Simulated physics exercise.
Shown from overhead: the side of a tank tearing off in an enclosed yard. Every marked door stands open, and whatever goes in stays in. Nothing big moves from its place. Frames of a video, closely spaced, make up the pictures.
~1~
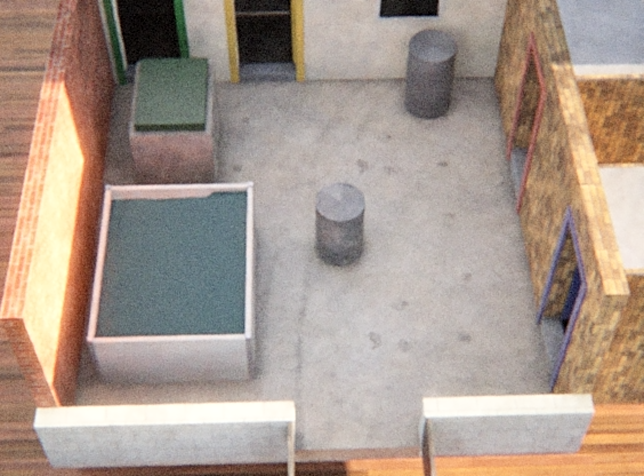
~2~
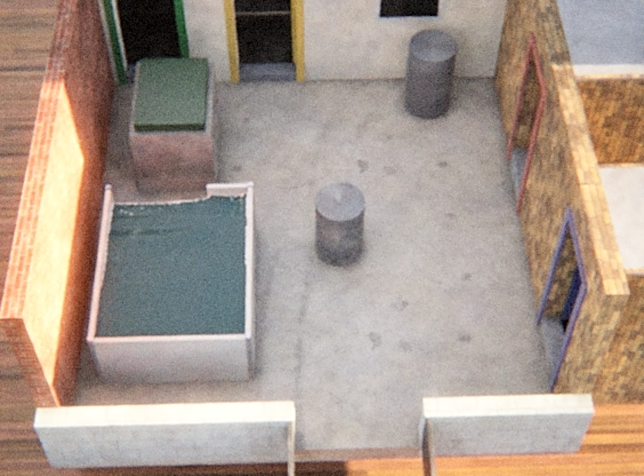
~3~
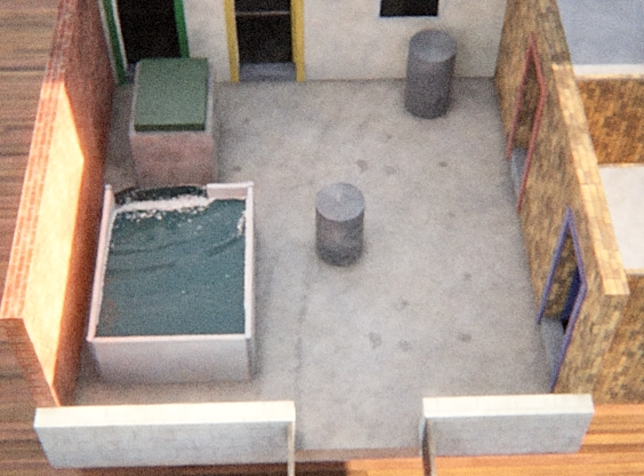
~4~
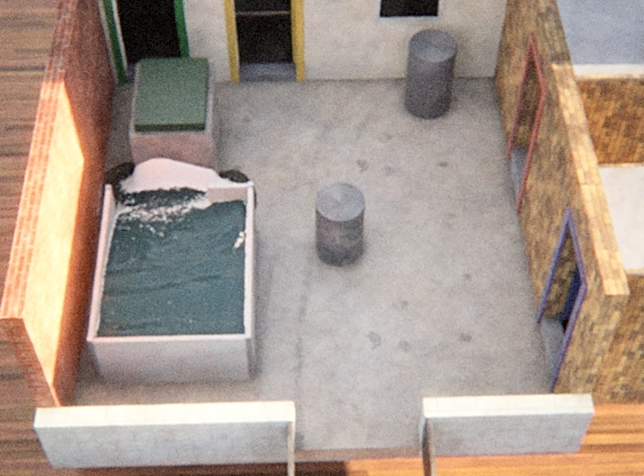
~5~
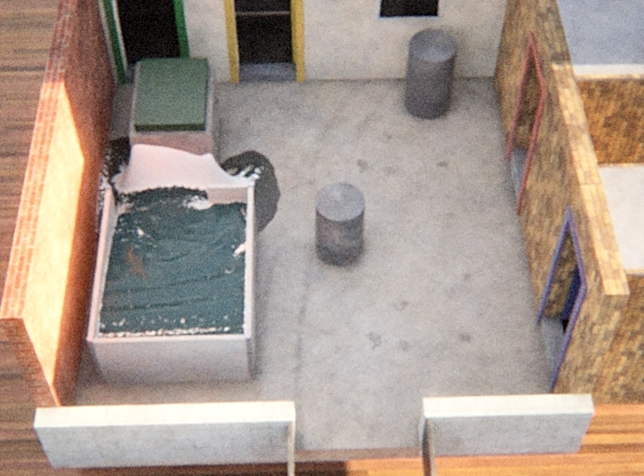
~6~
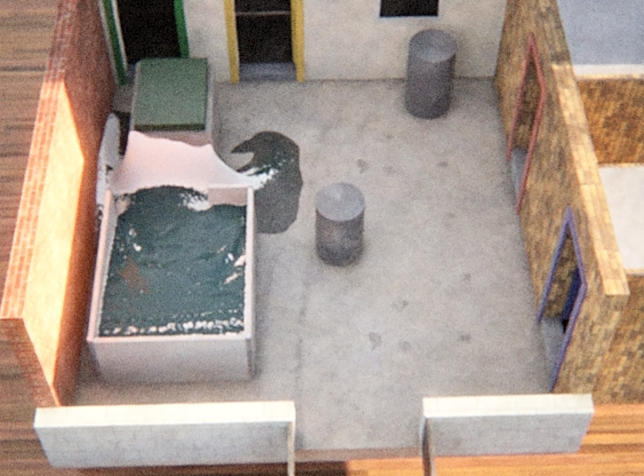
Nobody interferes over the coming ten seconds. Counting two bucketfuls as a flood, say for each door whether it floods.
Blue door: Two buckets or fewer; yellow door: Two buckets or fewer; green door: Over two buckets; red door: Two buckets or fewer.
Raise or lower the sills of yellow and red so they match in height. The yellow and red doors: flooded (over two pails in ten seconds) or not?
Yellow falls short, red goes past the mark.
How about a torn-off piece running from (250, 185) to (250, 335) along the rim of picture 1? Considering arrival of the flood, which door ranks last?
The answer is the green one.
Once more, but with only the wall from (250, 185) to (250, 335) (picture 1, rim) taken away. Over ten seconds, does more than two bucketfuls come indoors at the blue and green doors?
Blue door: Crosses the line; green door: Falls short.
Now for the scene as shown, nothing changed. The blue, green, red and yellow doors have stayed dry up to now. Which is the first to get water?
That would be the one in green.
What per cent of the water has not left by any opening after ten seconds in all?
84 %.
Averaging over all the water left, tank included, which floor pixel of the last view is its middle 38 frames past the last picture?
My guess is about (297, 233).
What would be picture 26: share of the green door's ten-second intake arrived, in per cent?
Near 85 %, I'd say.
A moment on, water covers 35 % of the floor; the blue door not reached, the yellow door not reached, the green door under two buckets in, the red door not reached.
Next, water covers 60 % of the floor; the blue door not reached, the yellow door wet at the sill, nothing in, the green door far over two buckets in, the red door wet at the sill, nothing in.
Then, water covers 75 % of the floor; the blue door wet at the sill, nothing in, the yellow door wet at the sill, nothing in, the green door far over two buckets in, the red door wet at the sill, nothing in.
Later, water covers 95 % of the floor; the blue door wet at the sill, nothing in, the yellow door wet at the sill, nothing in, the green door far over two buckets in, the red door wet at the sill, nothing in.
In the end, water covers 95 % of the floor; the blue door wet at the sill, nothing in, the yellow door wet at the sill, nothing in, the green door far over two buckets in, the red door wet at the sill, nothing in.
